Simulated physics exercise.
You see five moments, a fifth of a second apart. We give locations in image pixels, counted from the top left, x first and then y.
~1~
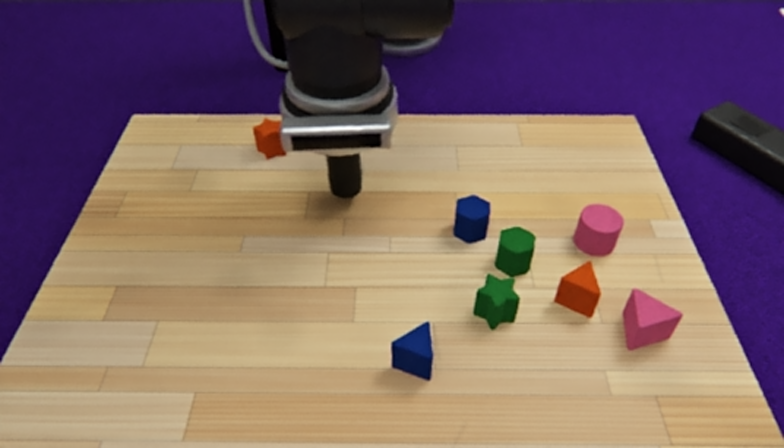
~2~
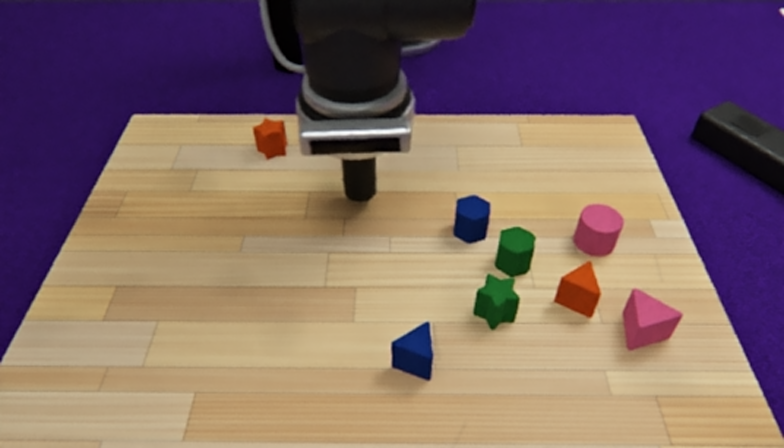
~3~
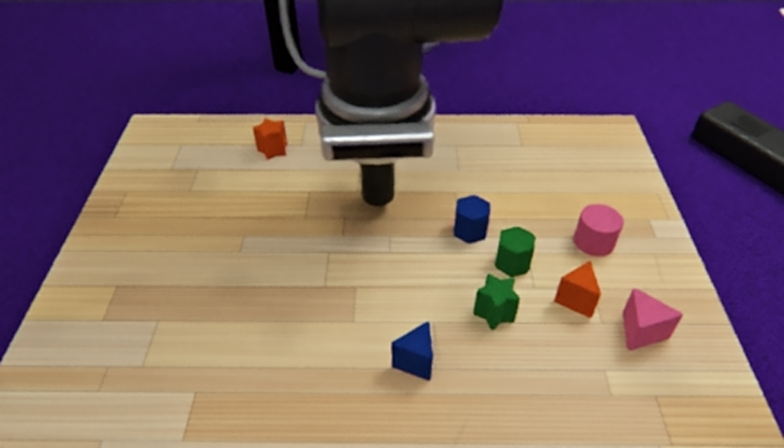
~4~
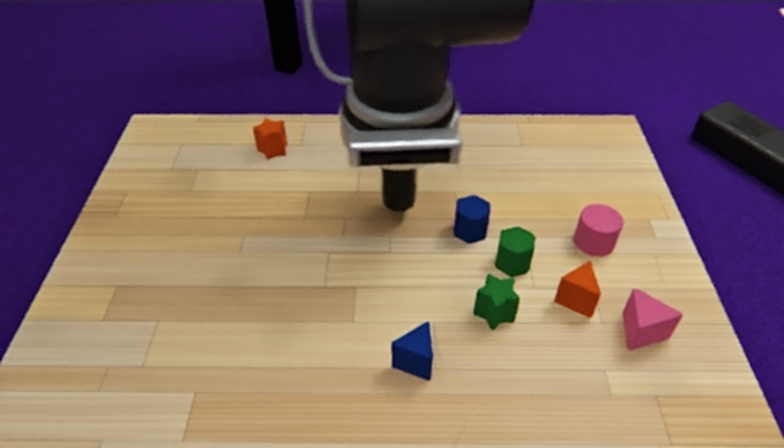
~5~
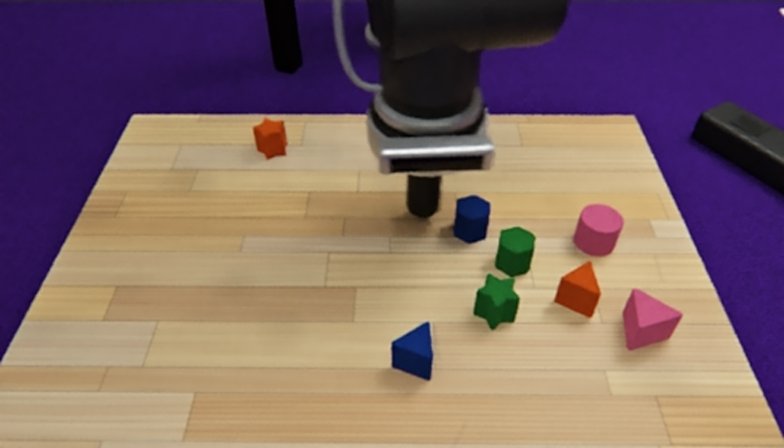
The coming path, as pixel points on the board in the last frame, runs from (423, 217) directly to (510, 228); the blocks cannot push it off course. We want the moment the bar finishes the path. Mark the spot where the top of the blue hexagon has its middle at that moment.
It should be at (529, 229) by then.
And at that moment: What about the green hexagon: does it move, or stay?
Well, the green hexagon shifts from its place.
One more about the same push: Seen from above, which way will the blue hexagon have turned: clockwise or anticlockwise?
In a top view, it turns clockwise.
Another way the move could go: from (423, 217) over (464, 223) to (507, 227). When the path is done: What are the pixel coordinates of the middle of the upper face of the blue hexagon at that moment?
Final place: (525, 226).
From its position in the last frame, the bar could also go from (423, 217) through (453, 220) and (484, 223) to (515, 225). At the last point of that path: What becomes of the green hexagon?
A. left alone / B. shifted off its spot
Choice B: Shifted off its spot.
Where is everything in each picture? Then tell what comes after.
The first frame shows bar tip (346, 188); block tops, blue hexagon (473, 206); green hexagon (518, 239); pink circular block (603, 217).
The second frame shows bar (361, 192); blocks unchanged.
The third frame shows bar (378, 196); blocks unchanged.
The fourth frame shows bar (399, 201); blocks unchanged.
The fifth frame shows bar (423, 207); blue hexagon (473, 206); green hexagon (518, 239); pink circular block (603, 217).
On the path given first. Halfway along, bar (468, 212); blue hexagon (497, 215), turned 35° clockwise.
At the end, bar (512, 219); blue hexagon (529, 229), turned 80° clockwise; green hexagon (532, 255), turned 15° clockwise; pink circular block in place.
